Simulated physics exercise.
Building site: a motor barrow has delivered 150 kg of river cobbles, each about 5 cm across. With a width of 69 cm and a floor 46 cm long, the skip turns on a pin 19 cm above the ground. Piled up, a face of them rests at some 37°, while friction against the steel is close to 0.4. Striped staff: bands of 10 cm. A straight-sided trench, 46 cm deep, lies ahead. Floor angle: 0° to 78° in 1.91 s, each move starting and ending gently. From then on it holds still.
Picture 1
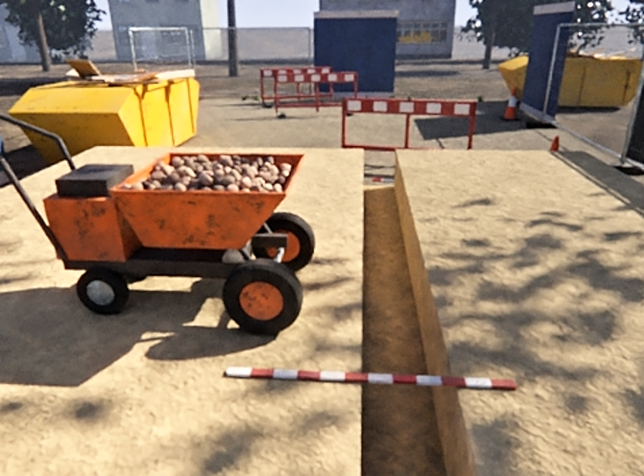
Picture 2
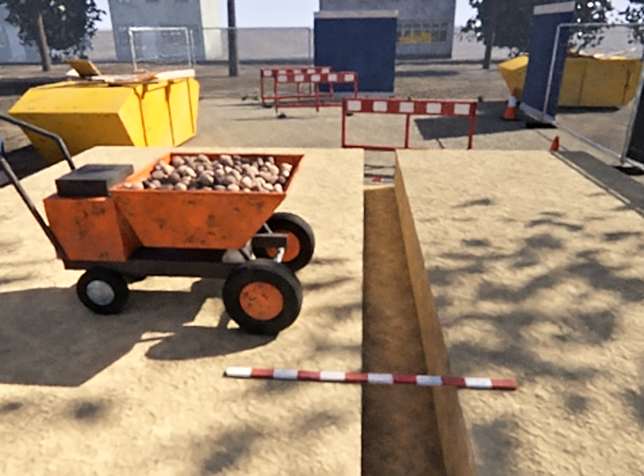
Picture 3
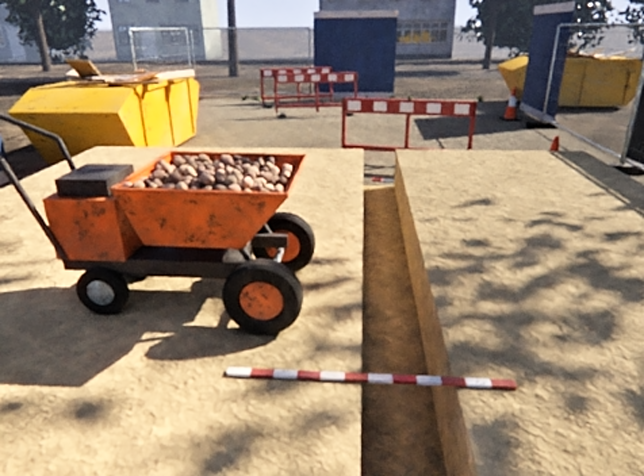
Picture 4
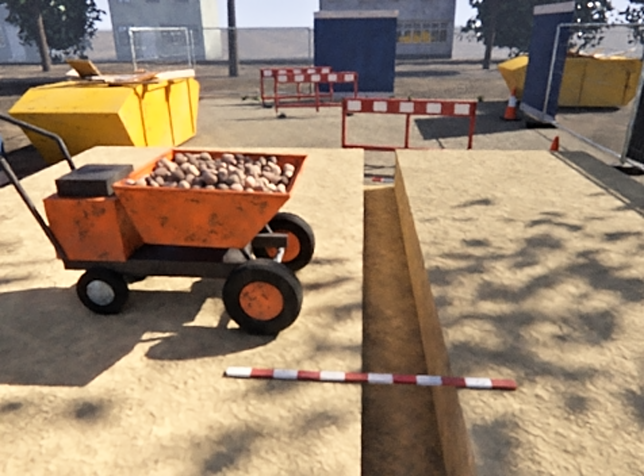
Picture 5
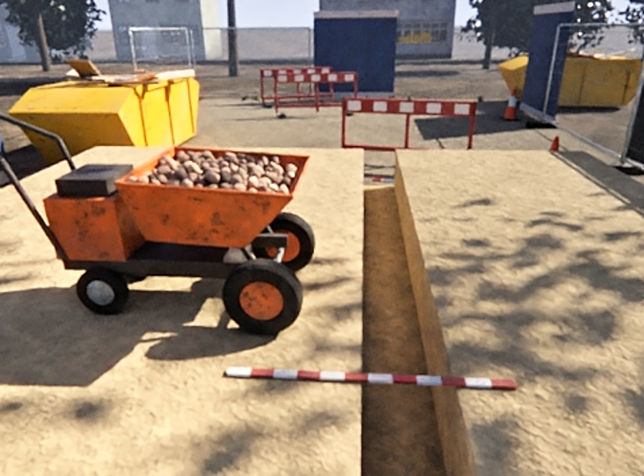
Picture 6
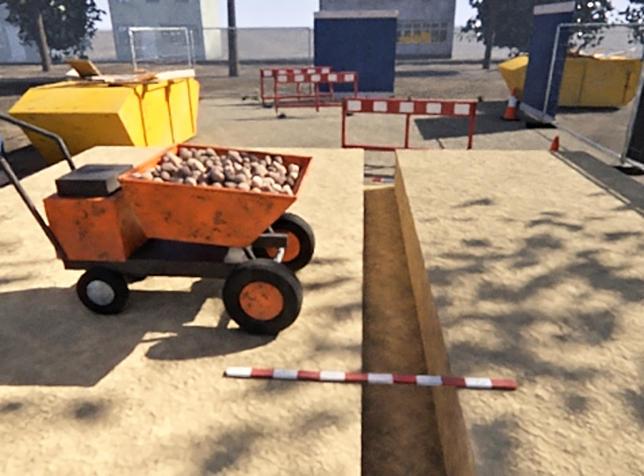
The clip opens on an orange motor barrow heaped with rounded stones, standing on sandy ground left of a straight-sided trench, with a red-and-white striped staff lying across the gap. The barrow stays in place while its skip gradually tilts slightly towards the trench, the stones shifting very little.
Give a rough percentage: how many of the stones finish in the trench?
91 %.
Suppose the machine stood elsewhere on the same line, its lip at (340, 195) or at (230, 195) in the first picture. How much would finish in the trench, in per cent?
Result: Close to 35 then close to 85 per cent.
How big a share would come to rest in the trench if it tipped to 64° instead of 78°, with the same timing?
Share in trench: Approx. 95%.
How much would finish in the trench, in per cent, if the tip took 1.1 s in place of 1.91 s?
With that timing, about 85 per cent.
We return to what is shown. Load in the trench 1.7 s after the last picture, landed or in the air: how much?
Some 70 per cent of the load by that point.
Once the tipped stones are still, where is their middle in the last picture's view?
The stones end up centred near (403, 360).
Then, 1.1 s after the last picture the floor is at 66°, 95 % in the skip, 5 % in the trench; the foremost stones are at (407, 276).
Then, 1.7 s after the last picture the floor is at 78°, 24 % in the skip, 68 % in the trench, 8 % past the trench; the foremost stones are at (517, 307).
Then, 2.1 s after the last picture the floor is at 78°, 4 % in the skip, 87 % in the trench, 9 % past the trench; the foremost stones are at (561, 303).
Then, 4.0 s after the last picture the floor is at 78°, 0 % in the skip, 91 % in the trench, 9 % past the trench; the foremost stones are at (570, 303).
